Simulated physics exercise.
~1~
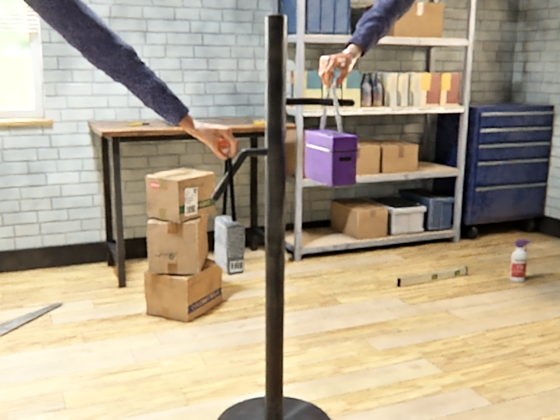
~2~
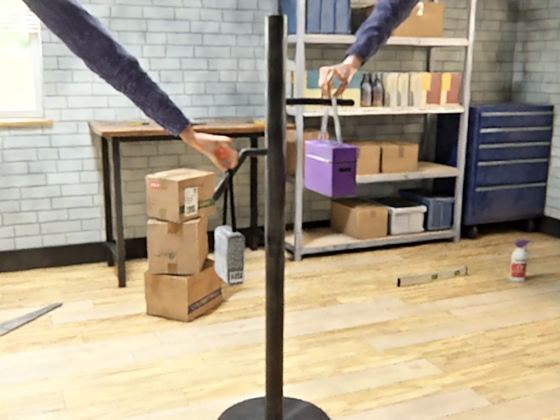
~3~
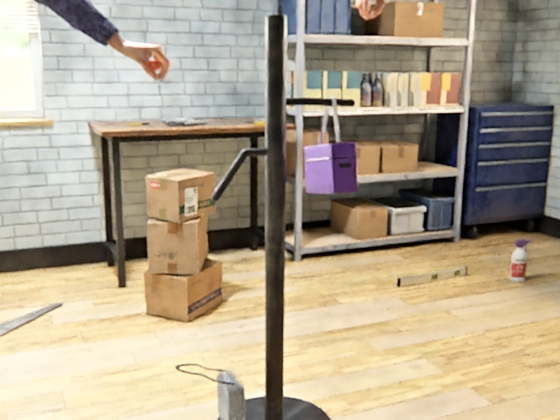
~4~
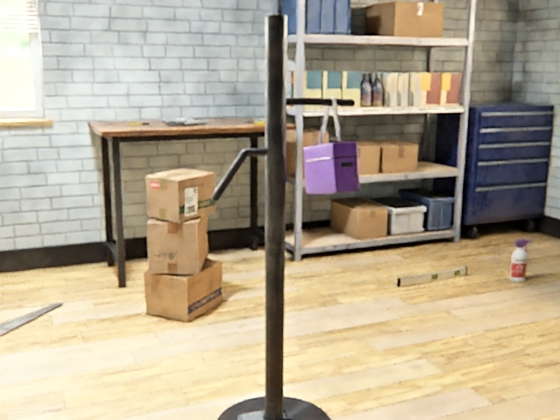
A grey pouch and a purple case are lowered by two hands onto the arms of a black stand in a workshop, then released. The pouch slips off the left arm and drops to the floor, going out of view, while the case stays hanging at a tilt on the right.
